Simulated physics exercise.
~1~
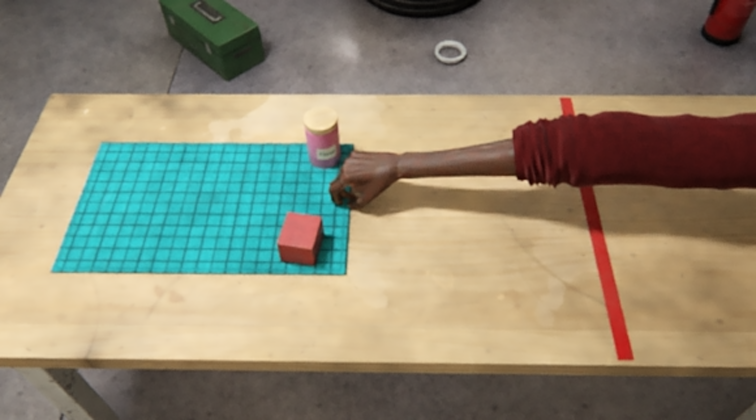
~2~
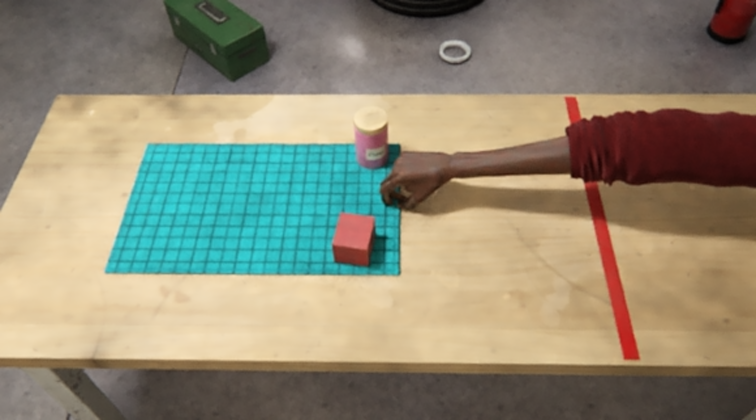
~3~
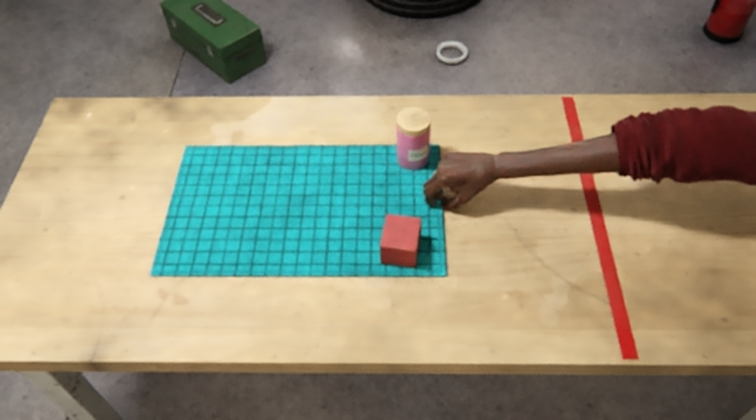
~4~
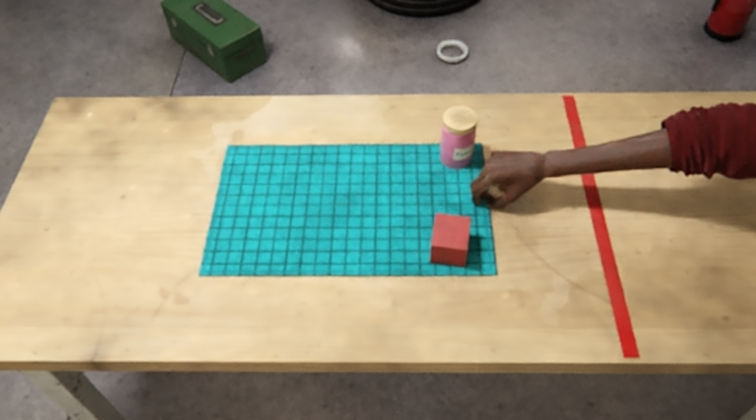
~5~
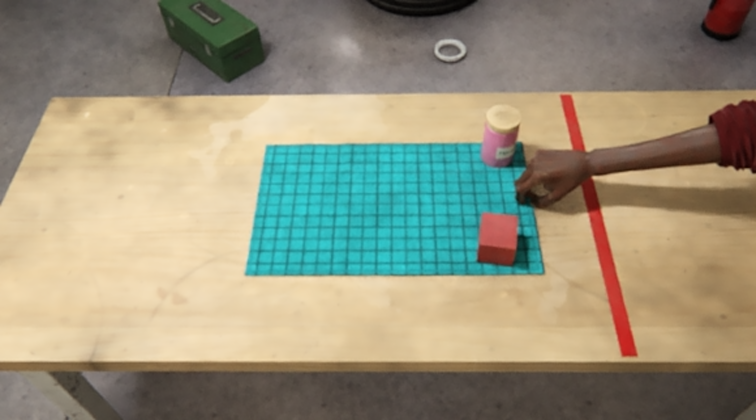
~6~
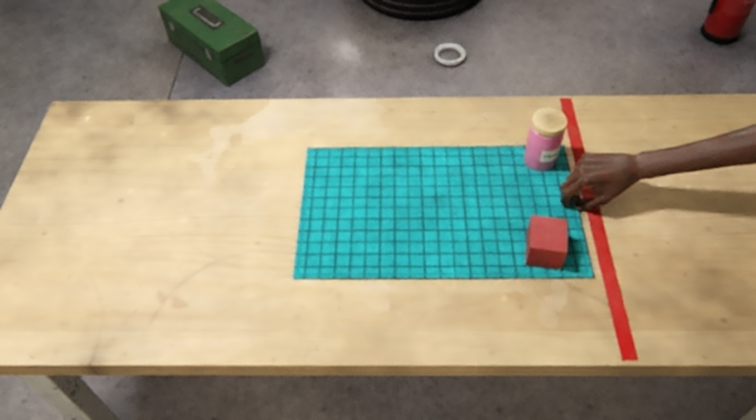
A turquoise gridded cloth carrying a red block and an upright pink jar with a pale lid slides across a light wooden table, seen from above at a slight angle by a gently swaying camera. A hand in a dark red sleeve reaches in from the right, gripping the cloth's right edge beside a strip of red tape. A green toolbox and a pale ring sit on the grey floor behind. The hand pulls the cloth steadily rightward, and both objects ride along near its leading edge. Finally, the edge reaches the tape, with block and jar still on the cloth.
